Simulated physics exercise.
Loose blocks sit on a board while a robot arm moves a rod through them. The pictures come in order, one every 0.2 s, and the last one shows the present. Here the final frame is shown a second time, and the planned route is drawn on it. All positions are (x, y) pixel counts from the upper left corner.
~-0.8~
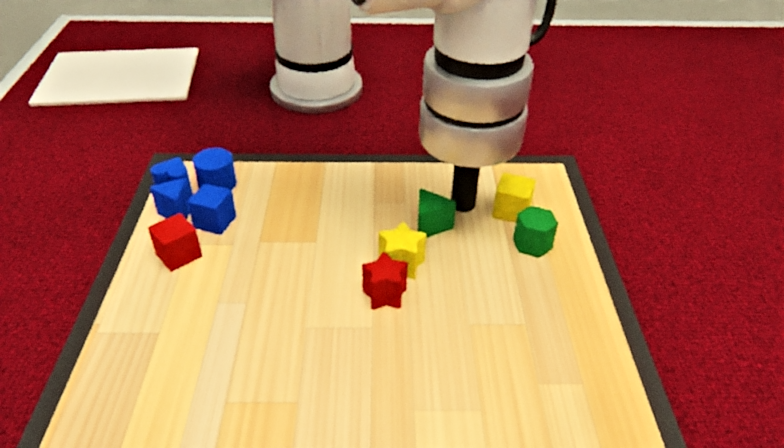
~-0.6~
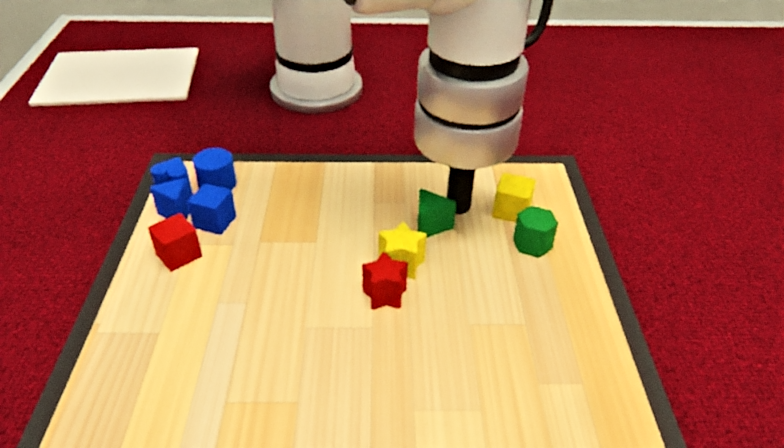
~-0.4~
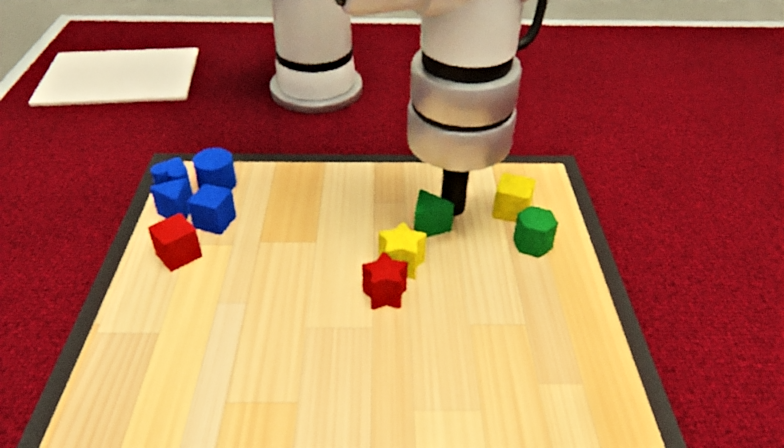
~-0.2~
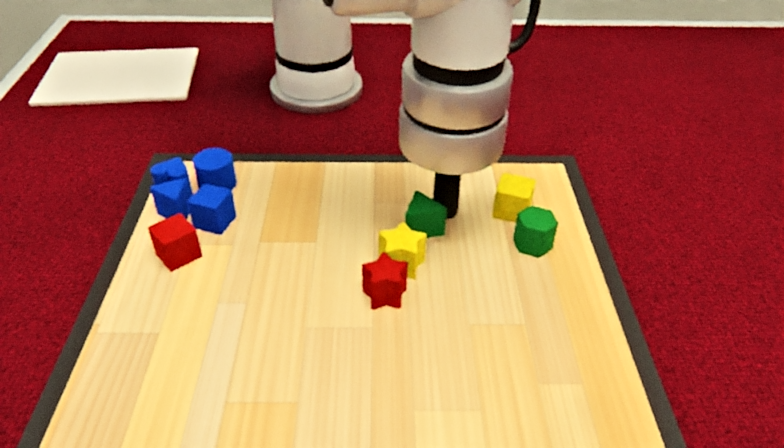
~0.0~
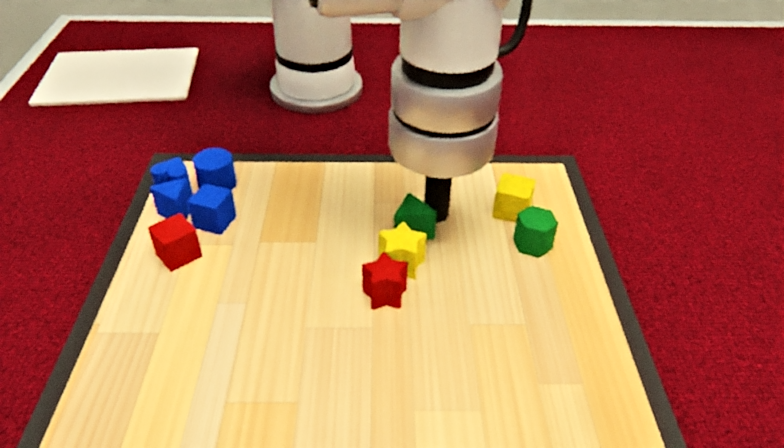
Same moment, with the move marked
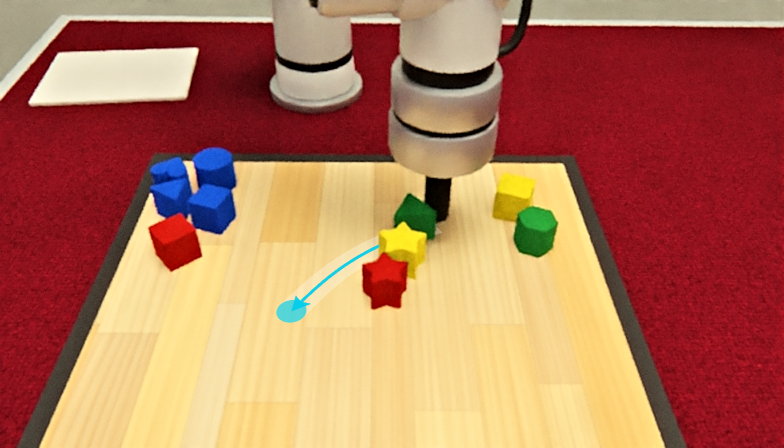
At first, a robot arm holds a dark rod just right of a green triangle on a wooden board scattered with blue, red, yellow and green blocks. The rod moves slightly left to the triangle, then pushes it a short way left, close behind the yellow star, while the other blocks stay still.
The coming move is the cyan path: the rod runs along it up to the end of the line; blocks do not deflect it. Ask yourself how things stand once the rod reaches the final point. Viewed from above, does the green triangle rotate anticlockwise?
No, that is not how it ends up.
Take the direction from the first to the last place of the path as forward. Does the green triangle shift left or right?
Seen from start to end, it moves right.
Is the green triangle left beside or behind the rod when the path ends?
That would be a yes.
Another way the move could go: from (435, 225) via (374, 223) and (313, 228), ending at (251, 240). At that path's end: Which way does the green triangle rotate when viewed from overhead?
Watching from overhead, you'd notice the green triangle rotating counter-clockwise.
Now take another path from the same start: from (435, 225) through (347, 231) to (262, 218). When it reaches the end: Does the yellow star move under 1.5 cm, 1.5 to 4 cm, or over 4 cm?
That one ends up within 1.5 cm of where it is now.
The drawn path runs from (435, 225) over (384, 244) and (335, 272) to (291, 311).
What follows on the original path. One third of the way, rod at (383, 235); red star at (386, 270); yellow star at (395, 244), turned 50° anticlockwise; green triangle at (357, 226).
Two thirds of the way, rod at (334, 263); red star at (386, 272); yellow star at (393, 244), turned 70° anticlockwise; green triangle at (304, 247), turned 40° clockwise.
At the end, rod at (290, 302); red star at (386, 272); yellow star at (393, 244), turned 70° anticlockwise; green triangle at (284, 254), turned 75° clockwise; yellow square piece not moved.
